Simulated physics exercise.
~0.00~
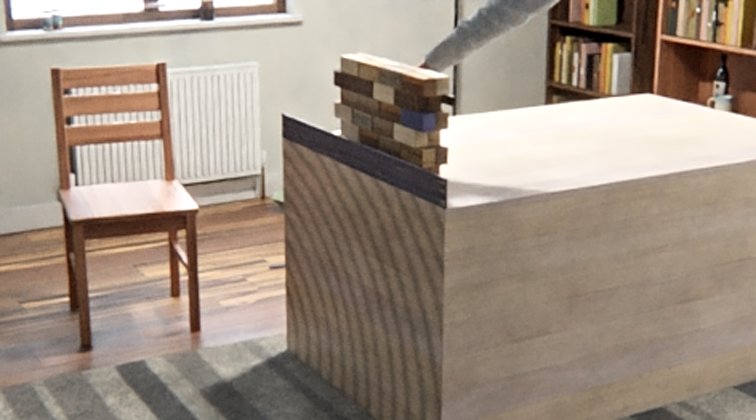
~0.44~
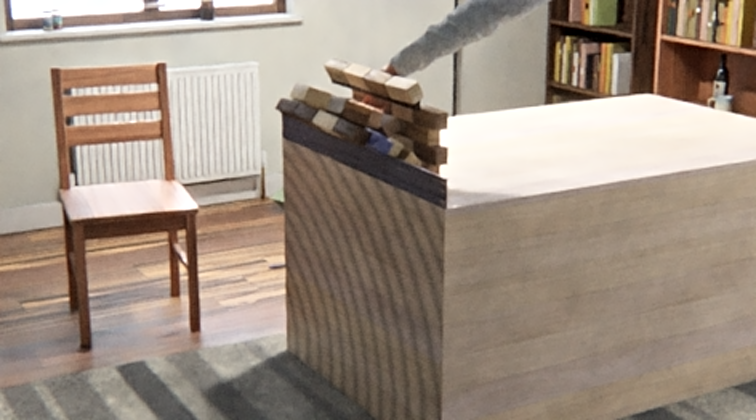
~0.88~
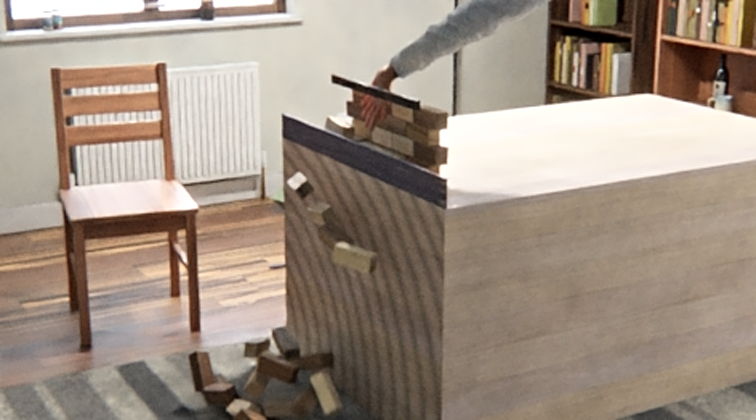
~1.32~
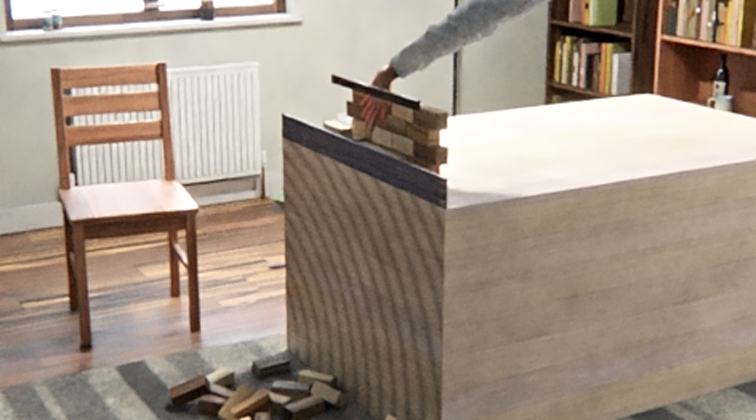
A hand in a grey sleeve pushes a dark batten against a stack of small wooden blocks on a sideboard, tipping them leftward until many tumble over the edge and land in a scattered heap on the striped rug, while the rest stay on top beside the hand.
